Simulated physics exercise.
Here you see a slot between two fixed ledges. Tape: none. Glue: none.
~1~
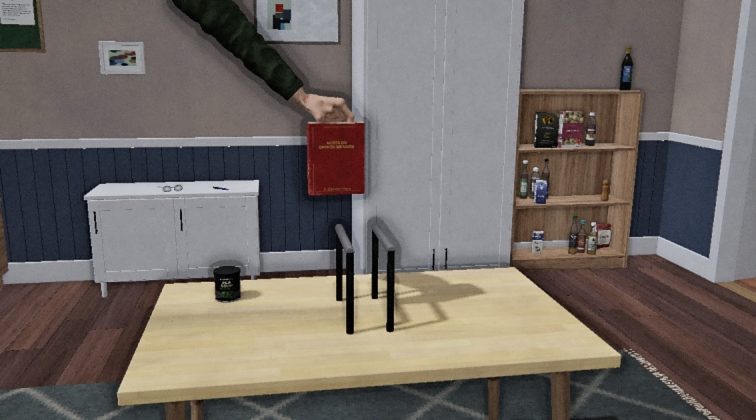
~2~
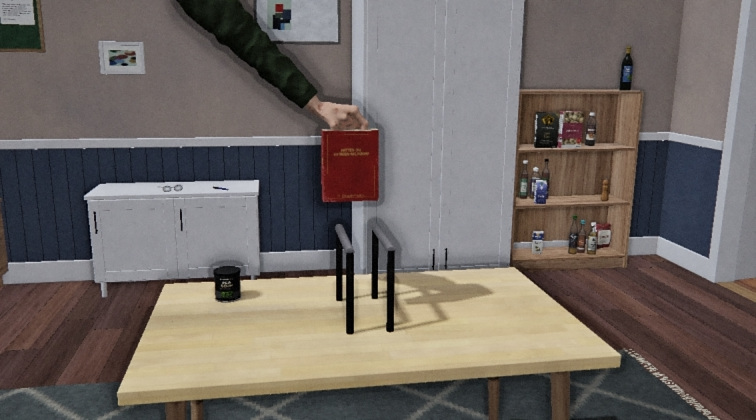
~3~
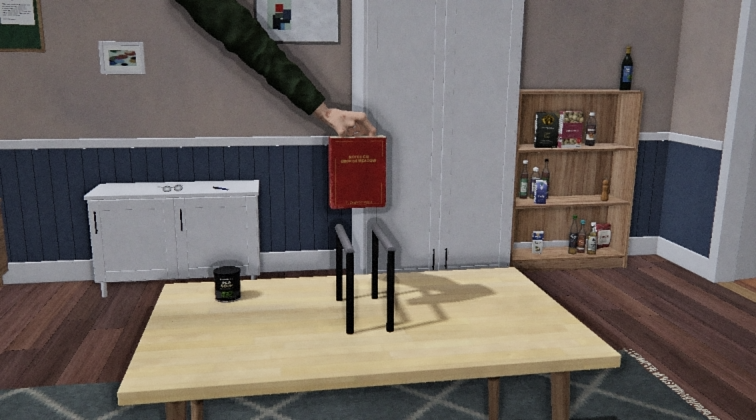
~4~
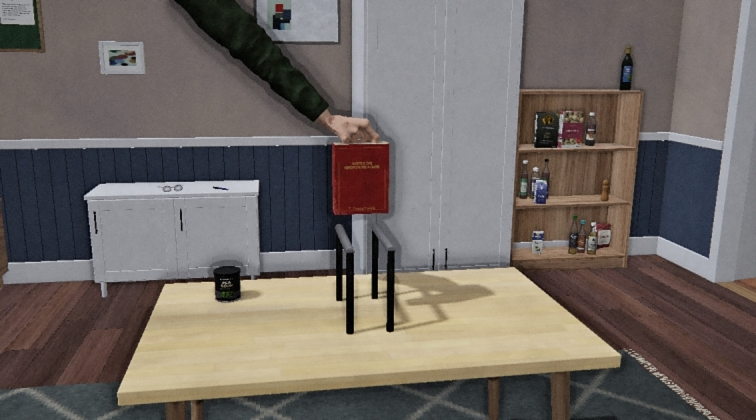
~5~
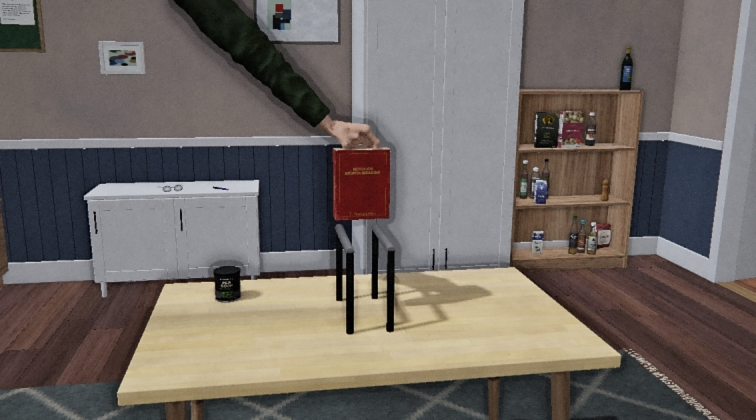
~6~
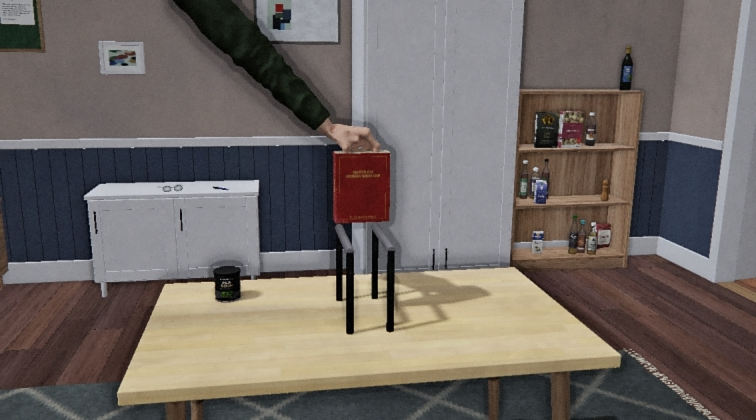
A hand in a dark green sleeve reaches in from the upper left, gripping a red book by its top edge, in a room seen from slightly above a pale wooden table. A black tin sits on the table's left, a black metal frame near its middle, with white cabinets and bottle-filled shelves behind. The hand carries the book slightly right and down until it hovers upright over the frame, while the camera stays still.
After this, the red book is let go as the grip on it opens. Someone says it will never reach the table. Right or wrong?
Right.
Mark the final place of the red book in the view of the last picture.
Close to (361, 201) in the last picture.
Then, 0.20 s on from there, red book shifted a little near (361, 201).
Then, 0.50 s on from there, red book resting near (361, 201).
In the end, moved from the start, red book; black tin unmoved. At the end, from the last picture's camera, red book near (361, 201). The book lodges.
